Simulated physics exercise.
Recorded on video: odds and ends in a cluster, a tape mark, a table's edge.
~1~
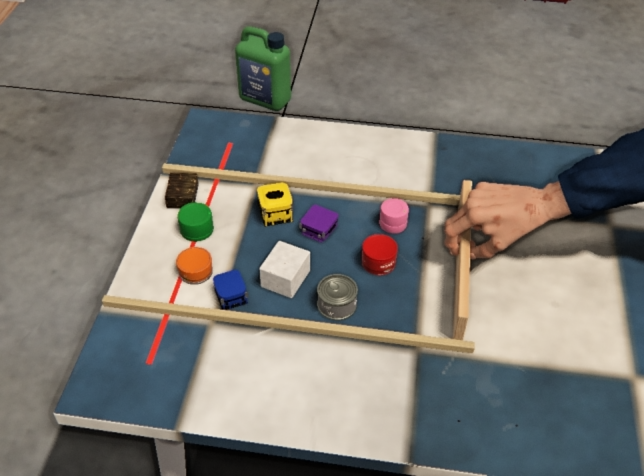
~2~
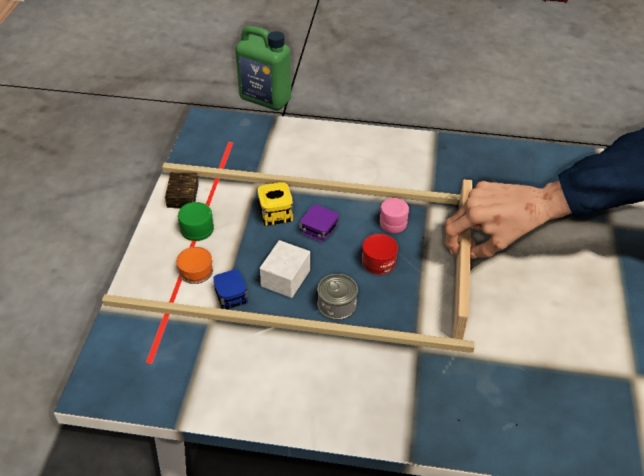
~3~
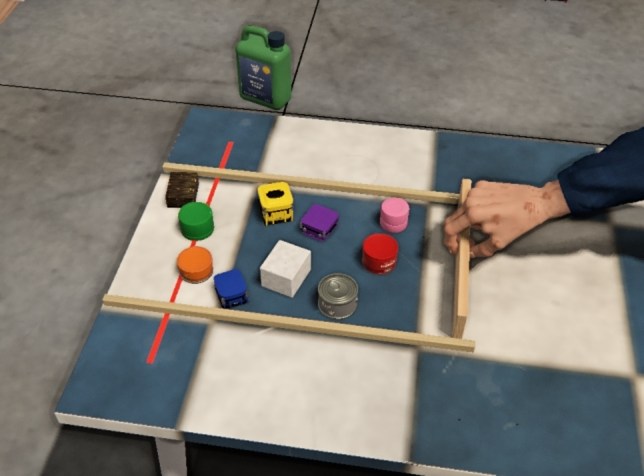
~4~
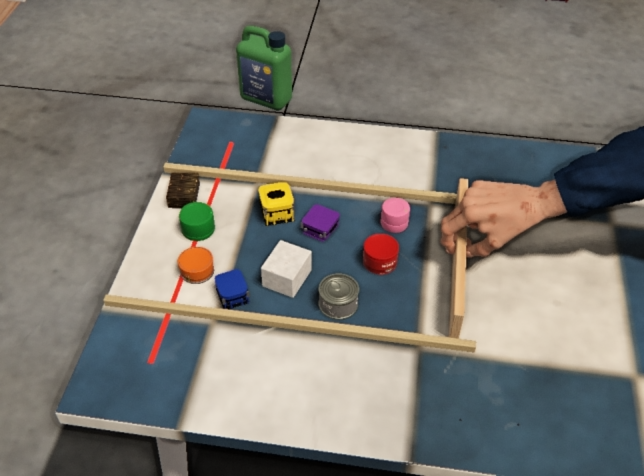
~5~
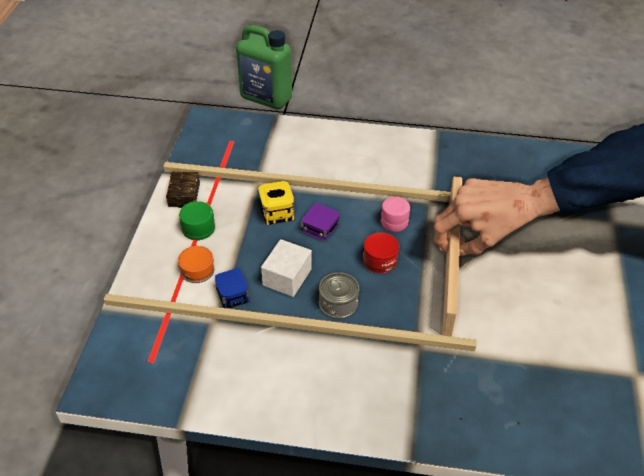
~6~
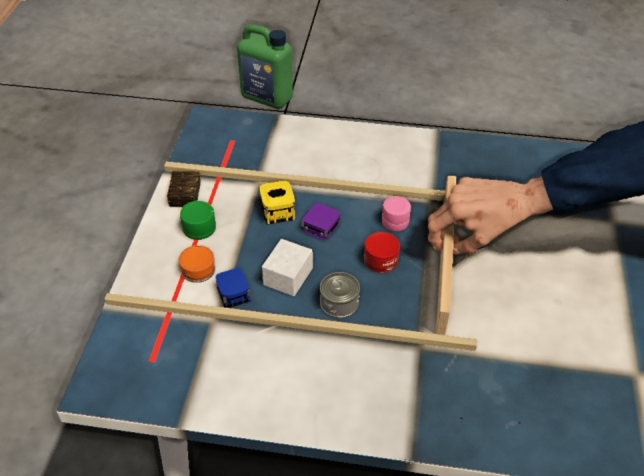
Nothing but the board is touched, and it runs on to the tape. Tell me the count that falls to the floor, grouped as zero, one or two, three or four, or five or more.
I expect one or two pieces to come off the table.
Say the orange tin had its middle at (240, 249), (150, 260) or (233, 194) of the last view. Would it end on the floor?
Place by place, it holds its place, goes down, goes down.
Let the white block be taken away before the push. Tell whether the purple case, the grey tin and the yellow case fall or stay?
The purple case remains - the grey tin remains - the yellow case remains.
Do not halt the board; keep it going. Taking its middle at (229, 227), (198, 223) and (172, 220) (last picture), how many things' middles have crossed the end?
The counts would come out as 0, 2 and 5.
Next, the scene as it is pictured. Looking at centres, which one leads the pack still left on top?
That would be the blue case.
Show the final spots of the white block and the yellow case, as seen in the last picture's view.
I'd put one close to (152, 250) and the other close to (171, 184).
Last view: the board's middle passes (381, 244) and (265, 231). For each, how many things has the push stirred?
I count 2 first and 8 after.
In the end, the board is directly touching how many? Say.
Count: 4.
Soon after, none off yet; black block at rest near (184, 189); green lid at rest near (198, 220); orange tin at rest near (197, 264).
After that, none off yet; black block at rest near (184, 189); green lid at rest near (198, 220); orange tin displaced a little near (179, 263).
In the end, the number that fall off is one or two; gone, orange tin and black block.
